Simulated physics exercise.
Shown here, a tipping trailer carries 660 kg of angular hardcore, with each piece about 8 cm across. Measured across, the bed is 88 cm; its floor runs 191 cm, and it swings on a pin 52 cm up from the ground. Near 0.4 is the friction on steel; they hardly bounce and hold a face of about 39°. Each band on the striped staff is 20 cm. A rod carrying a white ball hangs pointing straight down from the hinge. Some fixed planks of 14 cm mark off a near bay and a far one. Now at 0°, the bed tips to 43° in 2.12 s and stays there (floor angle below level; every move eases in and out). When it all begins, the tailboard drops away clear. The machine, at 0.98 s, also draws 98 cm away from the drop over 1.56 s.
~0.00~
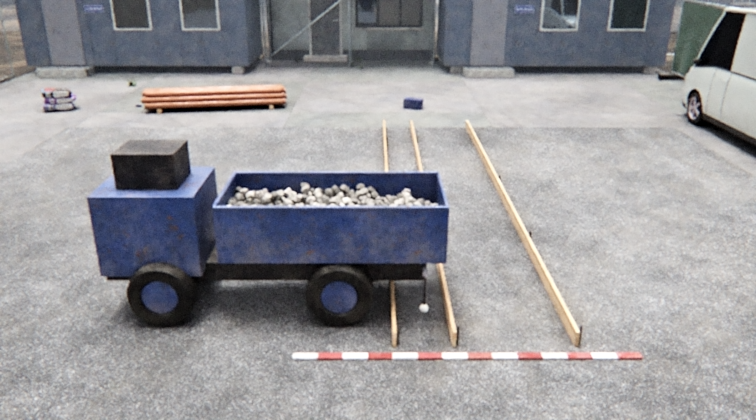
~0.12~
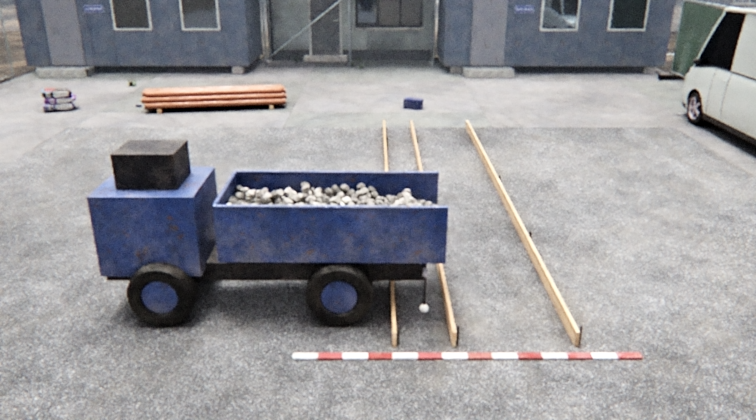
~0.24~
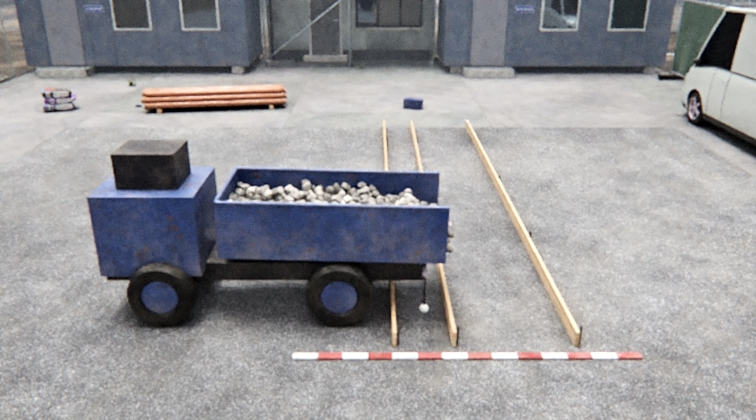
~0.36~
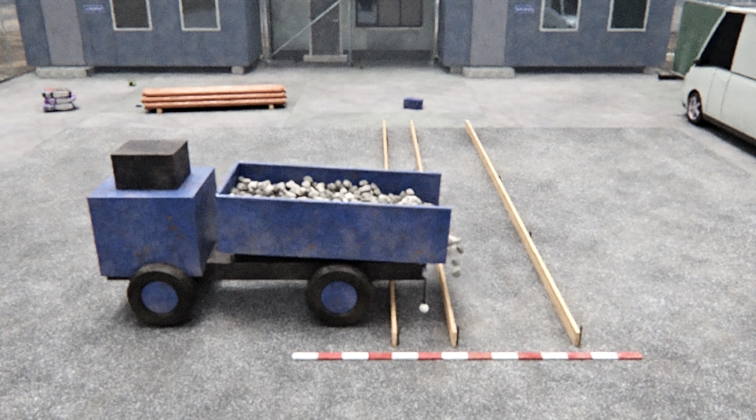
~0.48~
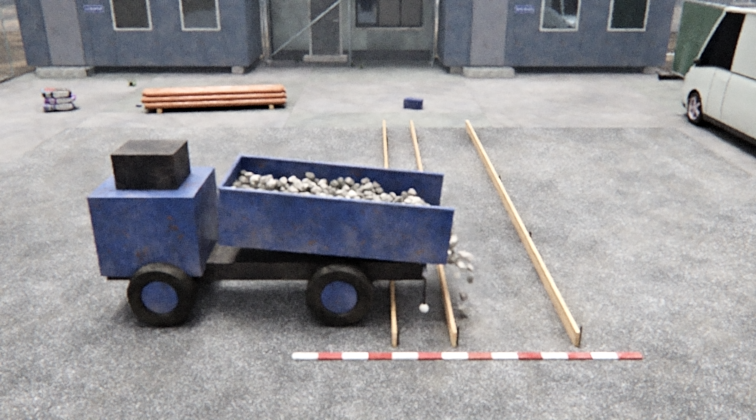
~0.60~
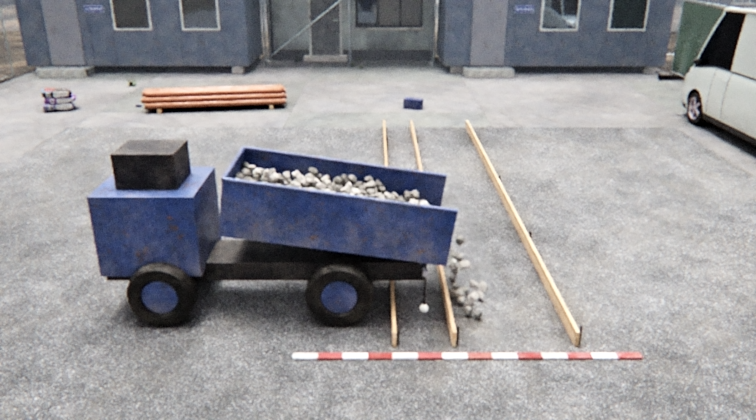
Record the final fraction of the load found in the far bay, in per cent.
Final fraction: About 30 %.
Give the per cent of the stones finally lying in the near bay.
Some 40 per cent of the load.
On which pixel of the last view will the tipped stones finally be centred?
At about pixel (418, 289) in the last view.
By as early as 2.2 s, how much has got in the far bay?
At that moment: Approx. 30 %.
After 1.6 s the floor is at 36°; 61 % in the bed, 18 % in the near bay, 21 % in the far bay; the foremost stones are at (509, 292).
After 2.2 s the floor is at 43°; 5 % in the bed, 25 % short of the bays, 41 % in the near bay, 29 % in the far bay; the foremost stones are at (535, 297).
After 3.0 s the floor is at 43°; 0 % in the bed, 29 % short of the bays, 41 % in the near bay, 29 % in the far bay; the foremost stones are at (539, 302).
After 5.7 s the floor is at 43°; 0 % in the bed, 29 % short of the bays, 41 % in the near bay, 29 % in the far bay; the foremost stones are at (539, 302).
